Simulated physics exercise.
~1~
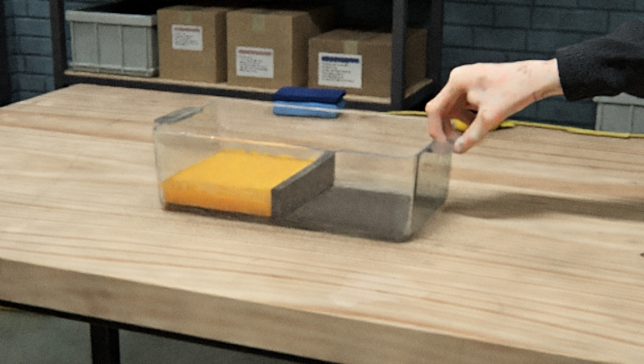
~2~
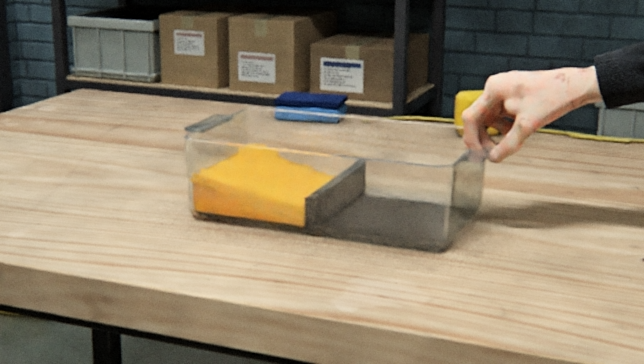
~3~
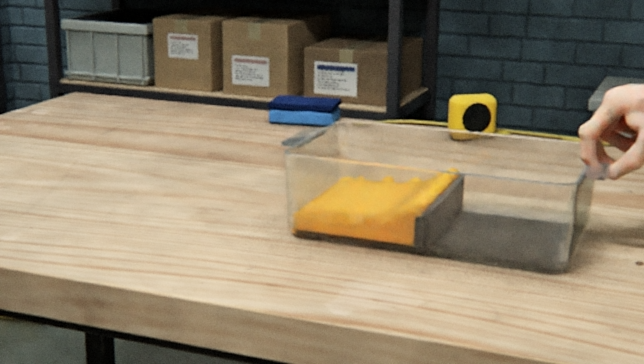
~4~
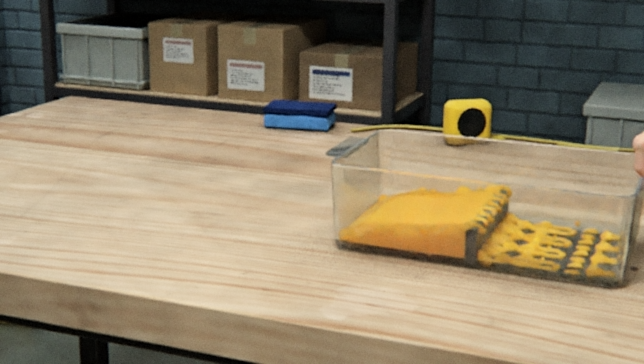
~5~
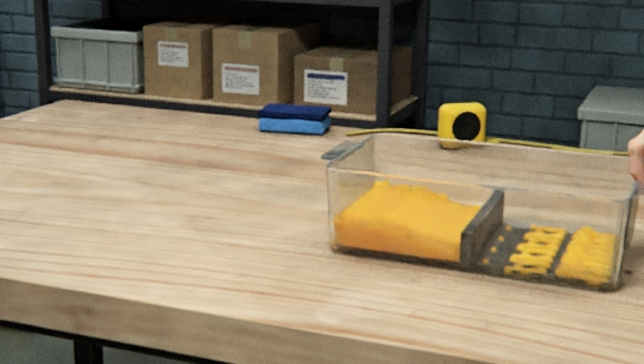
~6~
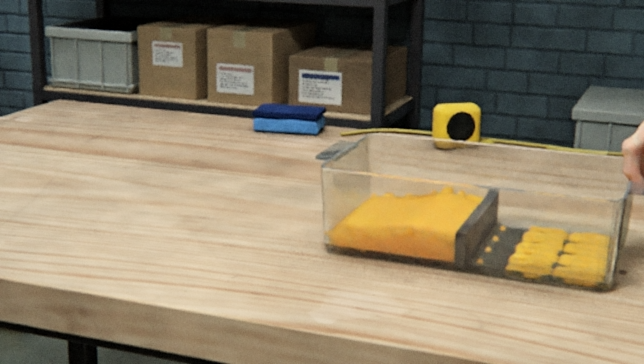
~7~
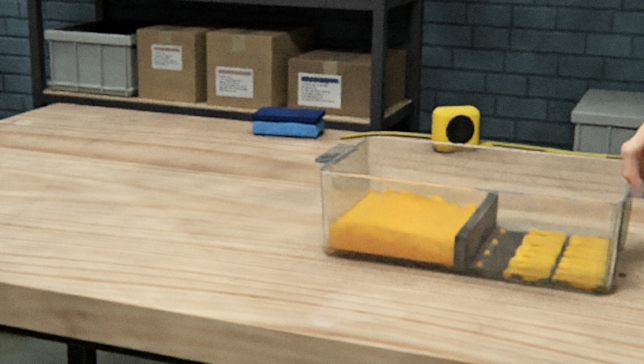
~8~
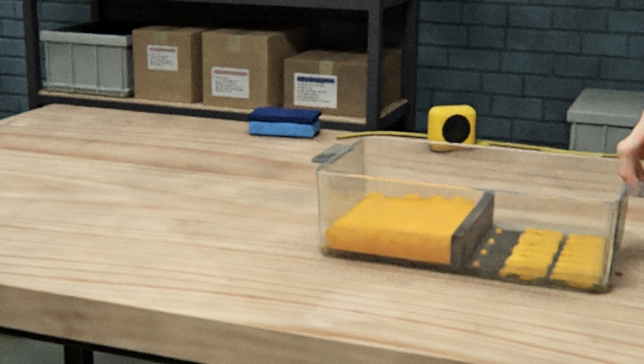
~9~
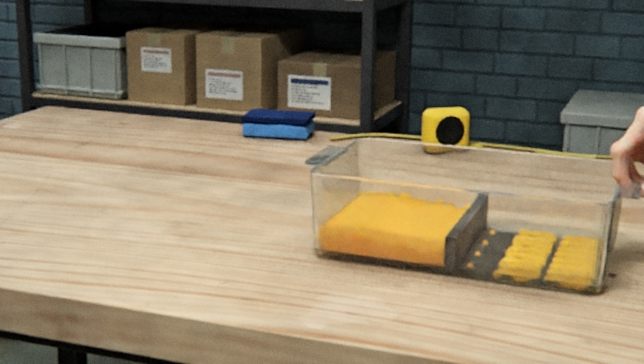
On a wooden workbench before a shelf of boxes, a hand pulls a clear open tub to the right until it stops, and yellow-orange liquid surges over the dark divider, leaving most in the left part and a smaller amount on the right.
